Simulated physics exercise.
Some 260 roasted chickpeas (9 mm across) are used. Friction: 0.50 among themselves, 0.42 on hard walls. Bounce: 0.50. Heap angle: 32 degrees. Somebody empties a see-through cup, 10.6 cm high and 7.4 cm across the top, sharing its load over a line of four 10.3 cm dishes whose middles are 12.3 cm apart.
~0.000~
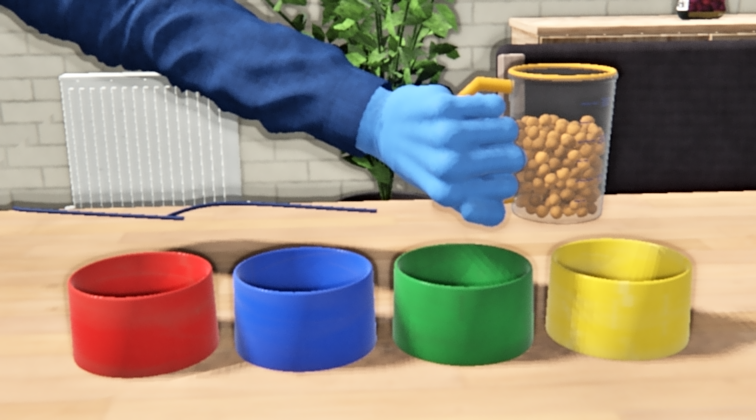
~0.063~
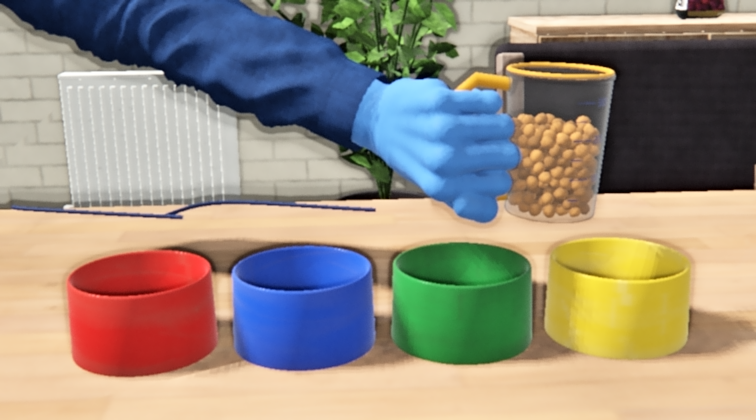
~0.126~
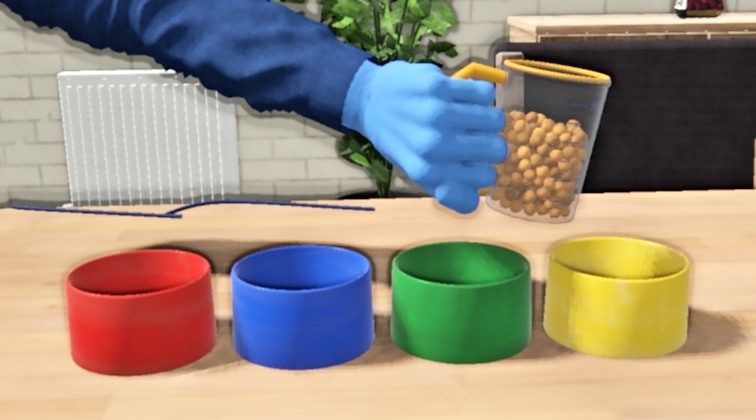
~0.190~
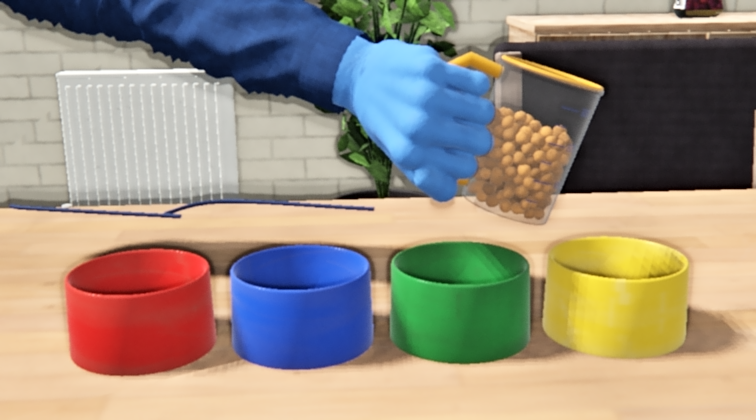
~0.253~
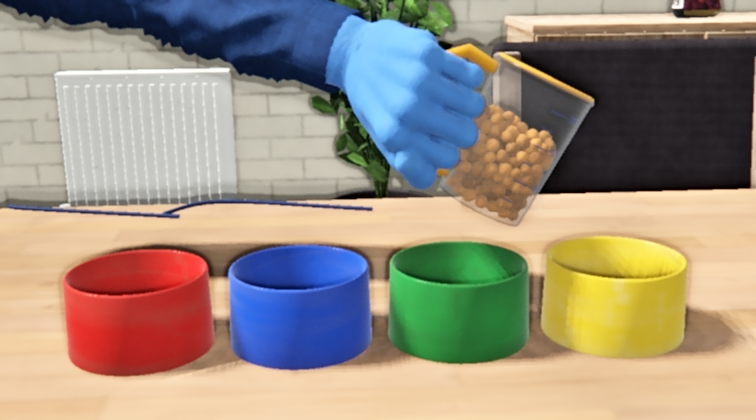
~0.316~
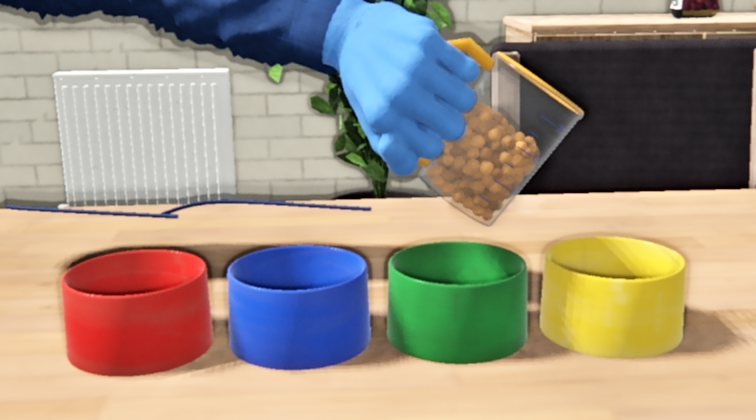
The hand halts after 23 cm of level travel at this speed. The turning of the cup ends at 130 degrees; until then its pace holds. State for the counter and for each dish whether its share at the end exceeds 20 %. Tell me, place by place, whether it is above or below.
Result: Red dish: One in five or fewer; blue dish: One in five or fewer; green dish: More than one in five; yellow dish: One in five or fewer; counter: More than one in five.
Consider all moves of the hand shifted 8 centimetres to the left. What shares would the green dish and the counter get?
Then: Green 0, counter 0.
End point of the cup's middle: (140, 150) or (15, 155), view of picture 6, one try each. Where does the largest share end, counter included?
The biggest share goes to green first, then to green.
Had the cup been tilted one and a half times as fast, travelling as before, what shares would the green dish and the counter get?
Then green ends at 100 and the counter at 0.
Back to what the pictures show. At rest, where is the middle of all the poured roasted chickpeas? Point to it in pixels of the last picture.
About (423, 323).
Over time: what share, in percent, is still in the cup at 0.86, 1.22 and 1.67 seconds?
95, 5, 0.
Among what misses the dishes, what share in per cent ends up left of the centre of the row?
That works out to close to 50 per cent.
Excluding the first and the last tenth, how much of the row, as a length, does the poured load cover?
About 12 cm.
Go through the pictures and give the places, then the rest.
Cup at (559, 143), tilt 0 degrees, lip at (612, 71), moved 0.0 cm; middle of the pieces at (564, 162); yellow dish at (620, 260); green dish at (463, 265); blue dish at (304, 270); red dish at (141, 274), in the first picture.
Cup at (555, 142), tilt 2 degrees, lip at (610, 72), moved 0.3 cm; middle of the pieces at (558, 162), in the second picture.
Cup at (543, 142), tilt 9 degrees, lip at (606, 78), moved 1.1 cm; middle of the pieces at (544, 162), in the third picture.
Cup at (528, 142), tilt 18 degrees, lip at (599, 88), moved 2.2 cm; middle of the pieces at (526, 162), in the fourth picture.
Cup at (512, 142), tilt 27 degrees, lip at (590, 99), moved 3.2 cm; middle of the pieces at (508, 162), in the fifth picture.
Cup at (497, 142), tilt 35 degrees, lip at (579, 112), moved 4.2 cm; middle of the pieces at (490, 161); yellow dish at (614, 258); green dish at (458, 263); blue dish at (298, 268); red dish at (135, 273). The cup turns about 140 degrees a second and travels 17 cm a second, in the sixth picture.
After 0.86 s, tilt 111 degrees; cup holds 95 %, green 5 %.
Then, at 1.22 s, tilt 130 degrees; cup holds 5 %, blue 10 %, green 50 %.
After 1.67 s, tilt 130 degrees; cup holds 0 %, blue 10 %, green 55 %.
By 2.0 s all is still; red 0 %, blue 10 %, green 55 %, yellow 0 %, counter 35 %.
